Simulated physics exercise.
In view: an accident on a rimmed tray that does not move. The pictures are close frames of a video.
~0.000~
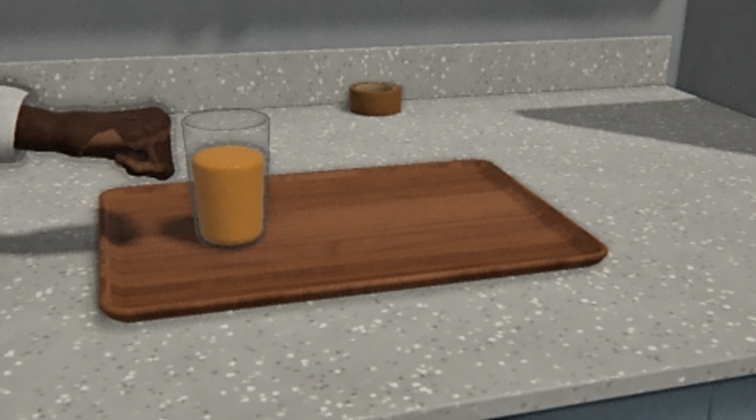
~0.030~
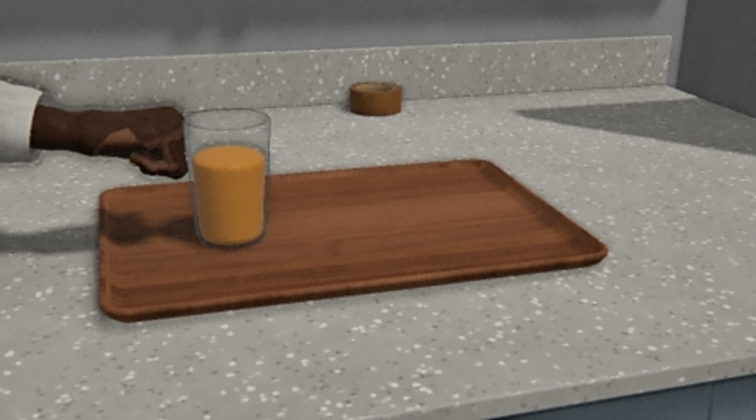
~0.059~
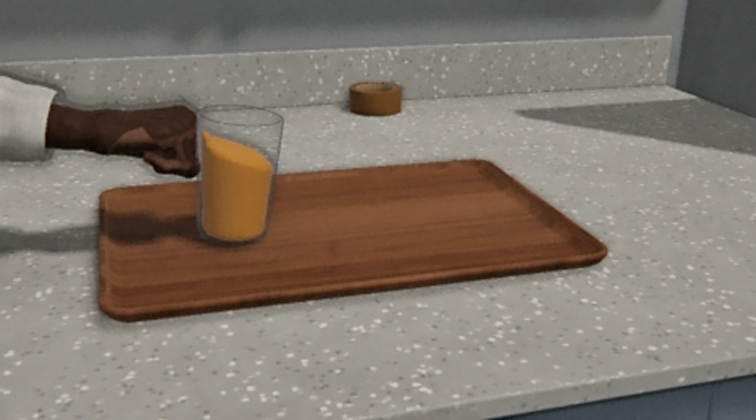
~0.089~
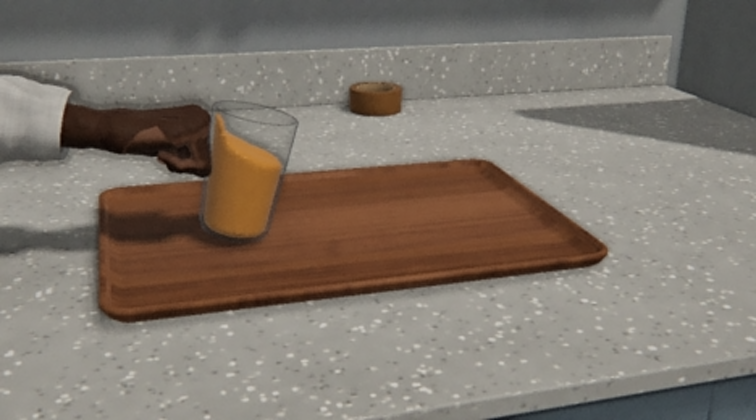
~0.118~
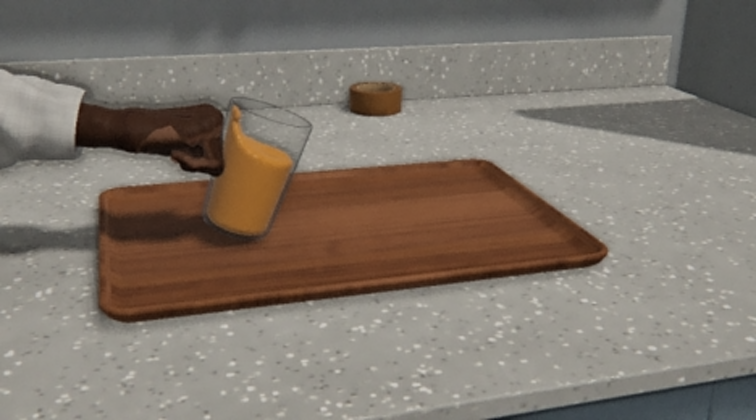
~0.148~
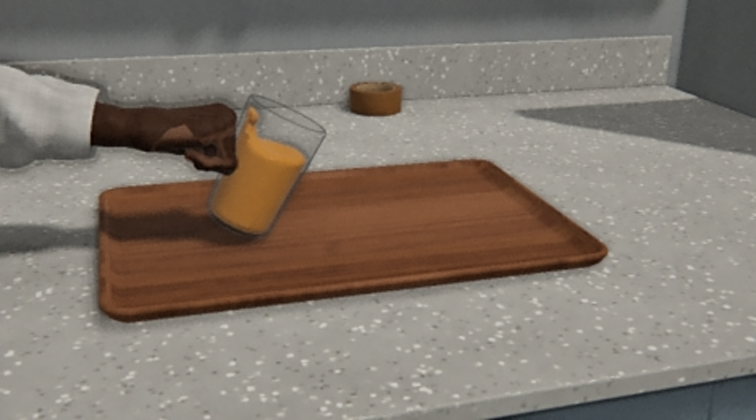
On a speckled grey counter, a hand pushes a glass of orange juice rightward on a wooden tray, the glass leaning further right.
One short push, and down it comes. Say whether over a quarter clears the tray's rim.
After the fall more than a quarter leaves the tray.
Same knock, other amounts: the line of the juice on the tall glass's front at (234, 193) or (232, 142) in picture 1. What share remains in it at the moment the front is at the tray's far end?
First some 45, then 45 per cent.
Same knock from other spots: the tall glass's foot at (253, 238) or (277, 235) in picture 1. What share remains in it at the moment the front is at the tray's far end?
Near 55 % and 55 %.
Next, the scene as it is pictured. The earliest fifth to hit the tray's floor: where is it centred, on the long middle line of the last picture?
Around (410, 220).
A moment on, the tall glass is falling and 98 per cent is in the glass, 0 on the tray and 2 above or beyond its rim.
Next, the tall glass lies on its side and 58 per cent is in the glass, 25 on the tray and 17 above or beyond its rim.
Then the tall glass lies on its side and 28 per cent is in the glass, 53 on the tray and 18 above or beyond its rim.
Later the tall glass lies on its side and 15 per cent is in the glass, 34 on the tray and 51 above or beyond its rim.
In the end 49 per cent is held by tray and glass, 51 is off the tray.
